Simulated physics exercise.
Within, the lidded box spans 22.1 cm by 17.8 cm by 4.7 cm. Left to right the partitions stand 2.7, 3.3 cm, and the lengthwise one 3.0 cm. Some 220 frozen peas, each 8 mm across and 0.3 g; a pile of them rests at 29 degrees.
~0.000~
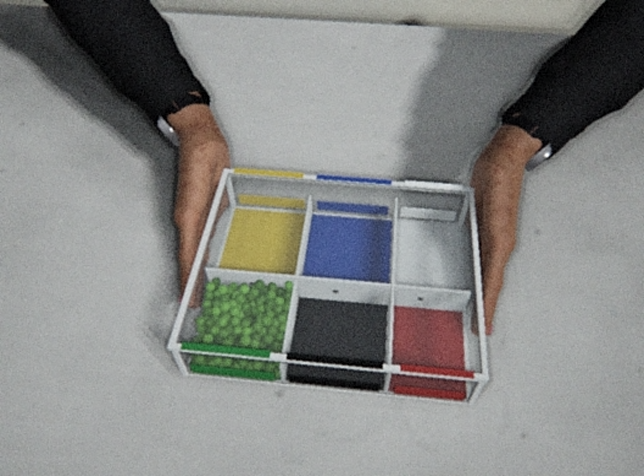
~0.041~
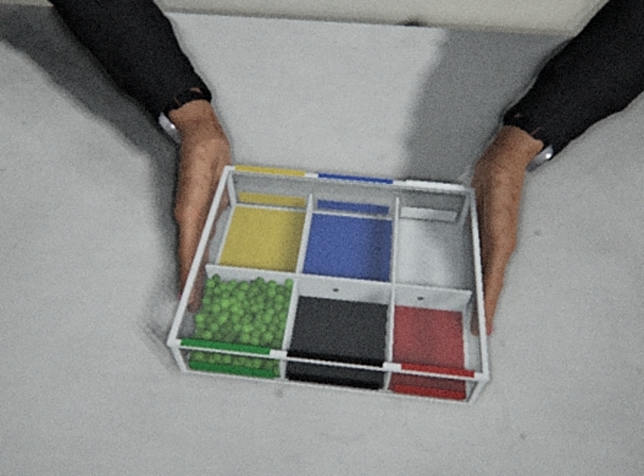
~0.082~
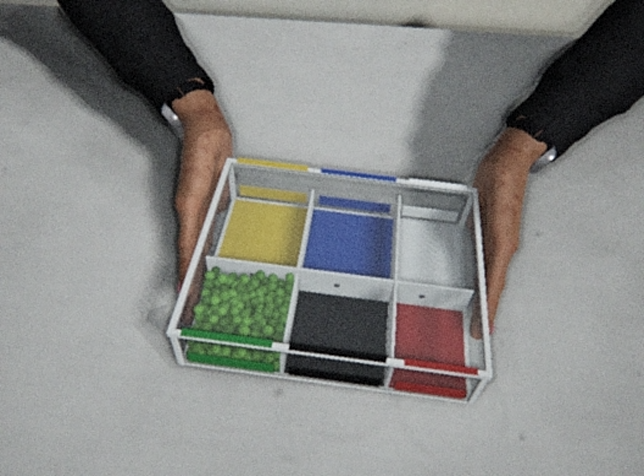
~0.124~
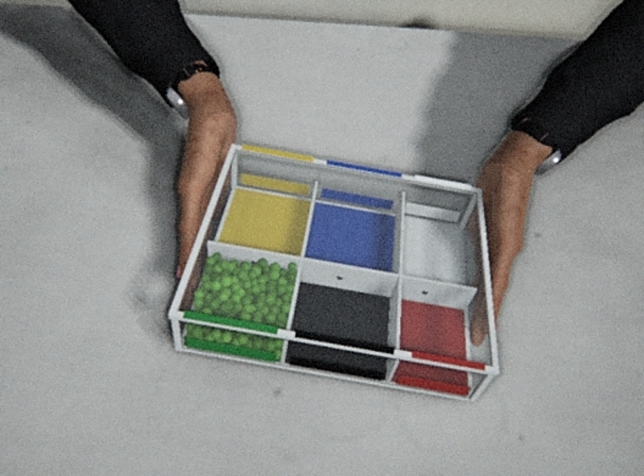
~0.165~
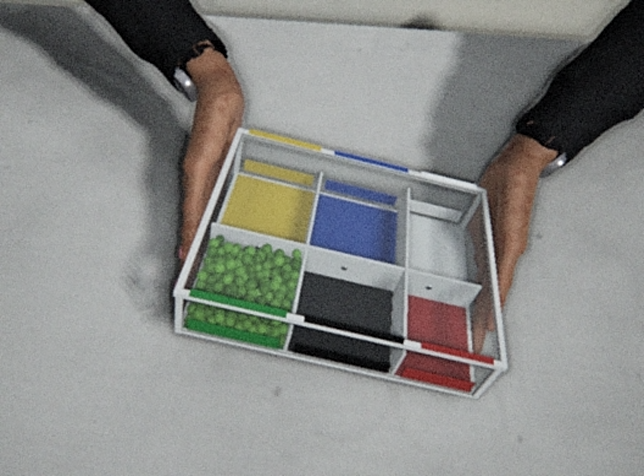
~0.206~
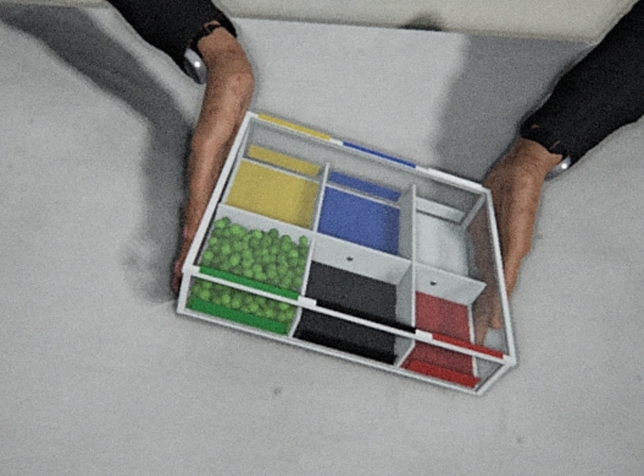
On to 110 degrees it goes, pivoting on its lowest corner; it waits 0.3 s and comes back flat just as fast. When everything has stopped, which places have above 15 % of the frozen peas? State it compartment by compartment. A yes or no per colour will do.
Red: No. Blue: No. Green: No. Yellow: No. White: Yes. Black: No.
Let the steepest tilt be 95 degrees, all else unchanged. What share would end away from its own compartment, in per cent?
I'd say close to 95 percent.
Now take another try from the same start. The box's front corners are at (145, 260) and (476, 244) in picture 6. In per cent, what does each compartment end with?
Each compartment ends with this per cent: Red 0, blue 0, green 70, yellow 30, white 0 and black 0.
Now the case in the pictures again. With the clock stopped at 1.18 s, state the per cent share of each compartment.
In per cent: Red 10, blue 5, green 15, yellow 0, white 60, black 10.
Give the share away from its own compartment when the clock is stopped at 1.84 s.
My estimate is some 100 percent.
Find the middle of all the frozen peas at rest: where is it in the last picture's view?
After settling, the middle sits near (438, 256).
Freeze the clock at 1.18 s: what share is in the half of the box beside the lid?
Close to 80 in a hundred.
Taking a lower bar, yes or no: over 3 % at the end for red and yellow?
Red yes; yellow no.
Then, at 1.18 s, tilt 110 degrees; red 10 %, blue 5 %, green 15 %, white 60 %, black 10 %.
After 1.84 s, tilt 57 degrees; red 10 %, white 90 %.
After 2.53 s, tilt 0 degrees; red 10 %, white 90 %.
By 2.9 s all is still; red 10 %, blue 0 %, green 0 %, yellow 0 %, white 90 %, black 0 %.
